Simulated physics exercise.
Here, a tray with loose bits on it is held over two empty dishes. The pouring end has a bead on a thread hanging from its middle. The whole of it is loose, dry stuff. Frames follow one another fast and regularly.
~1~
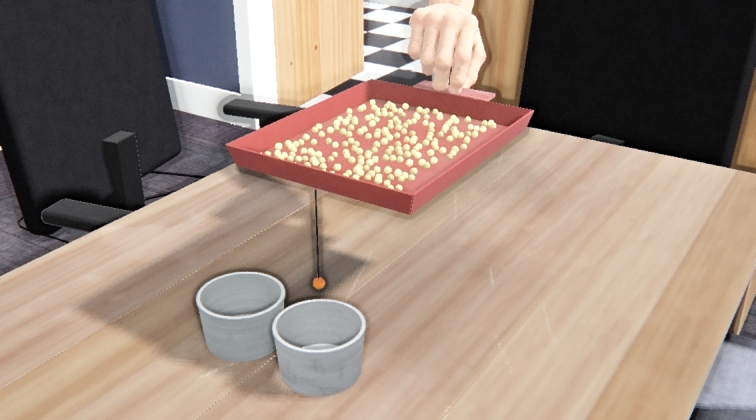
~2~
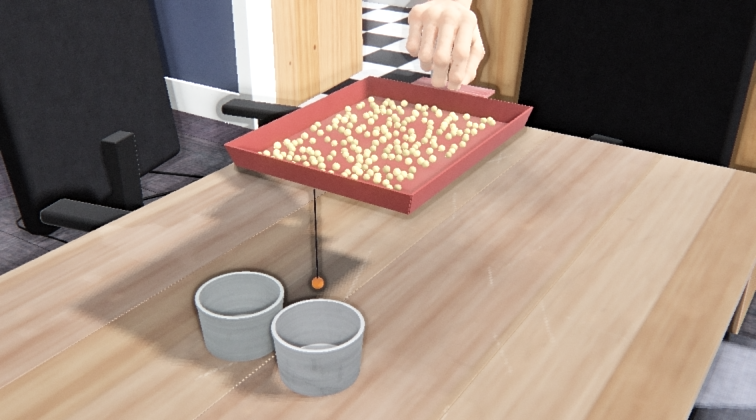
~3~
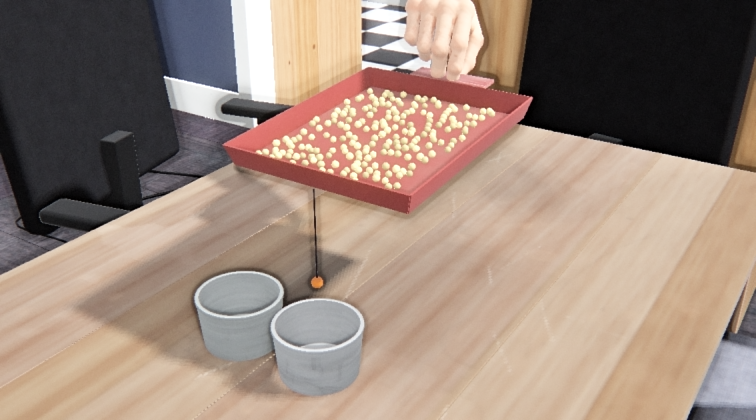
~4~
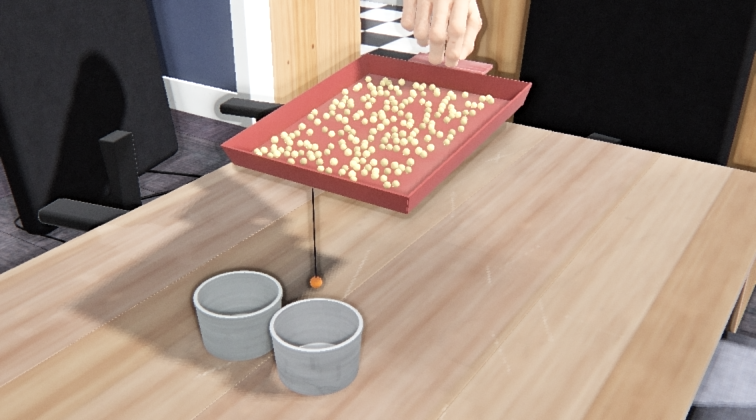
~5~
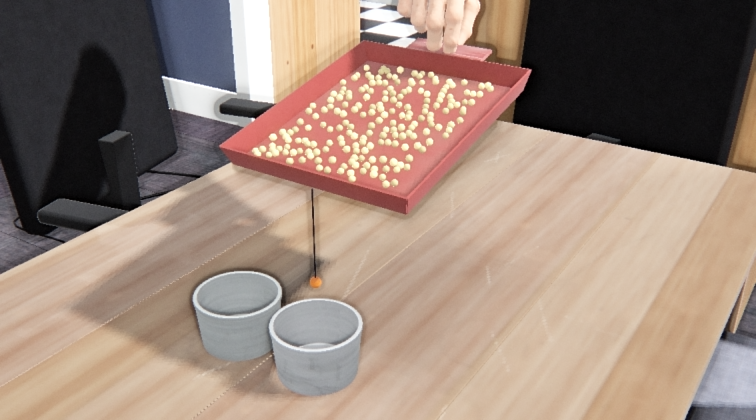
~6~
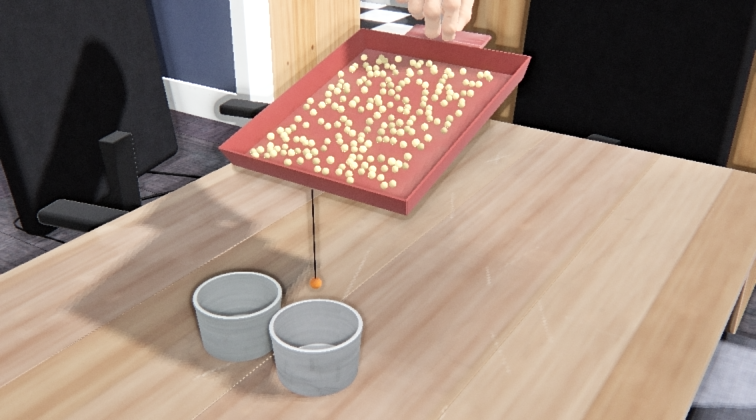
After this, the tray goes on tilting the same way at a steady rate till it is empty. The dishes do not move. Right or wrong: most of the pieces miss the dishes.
Wrong.
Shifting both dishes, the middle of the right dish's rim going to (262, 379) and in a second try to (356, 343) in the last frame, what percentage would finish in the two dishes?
You'd get 0 in a hundred first and 80 in a hundred after that.
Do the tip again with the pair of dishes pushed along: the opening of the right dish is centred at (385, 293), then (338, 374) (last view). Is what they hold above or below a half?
For the earlier try a smaller portion is kept, for the later one a smaller portion.
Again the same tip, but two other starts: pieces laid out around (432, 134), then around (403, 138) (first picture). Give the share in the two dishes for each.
You'd get about 60 per cent first and about 70 per cent second.
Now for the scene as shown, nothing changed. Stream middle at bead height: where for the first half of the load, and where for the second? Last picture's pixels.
First near (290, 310), later near (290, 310).
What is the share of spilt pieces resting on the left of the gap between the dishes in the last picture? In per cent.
Some 50 %.
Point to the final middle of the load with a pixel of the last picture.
The centre settles at about (297, 366).
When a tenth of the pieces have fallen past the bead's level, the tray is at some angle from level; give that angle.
100°, roughly.
Soon after the last picture, tray tipped steeply; nearly all on the tray; a stray few in the air.
A little later, tray tipped right over; about two thirds on the tray; a stray few in the right dish; a stray few in the left dish; a stray few outside both; about a third in the air.
Later still, tray tipped past a quarter turn; about a third in the right dish; about a third in the left dish; about a third outside both.
At rest, tray tipped past a quarter turn; about a third in the right dish; about a third in the left dish; about a third outside both.
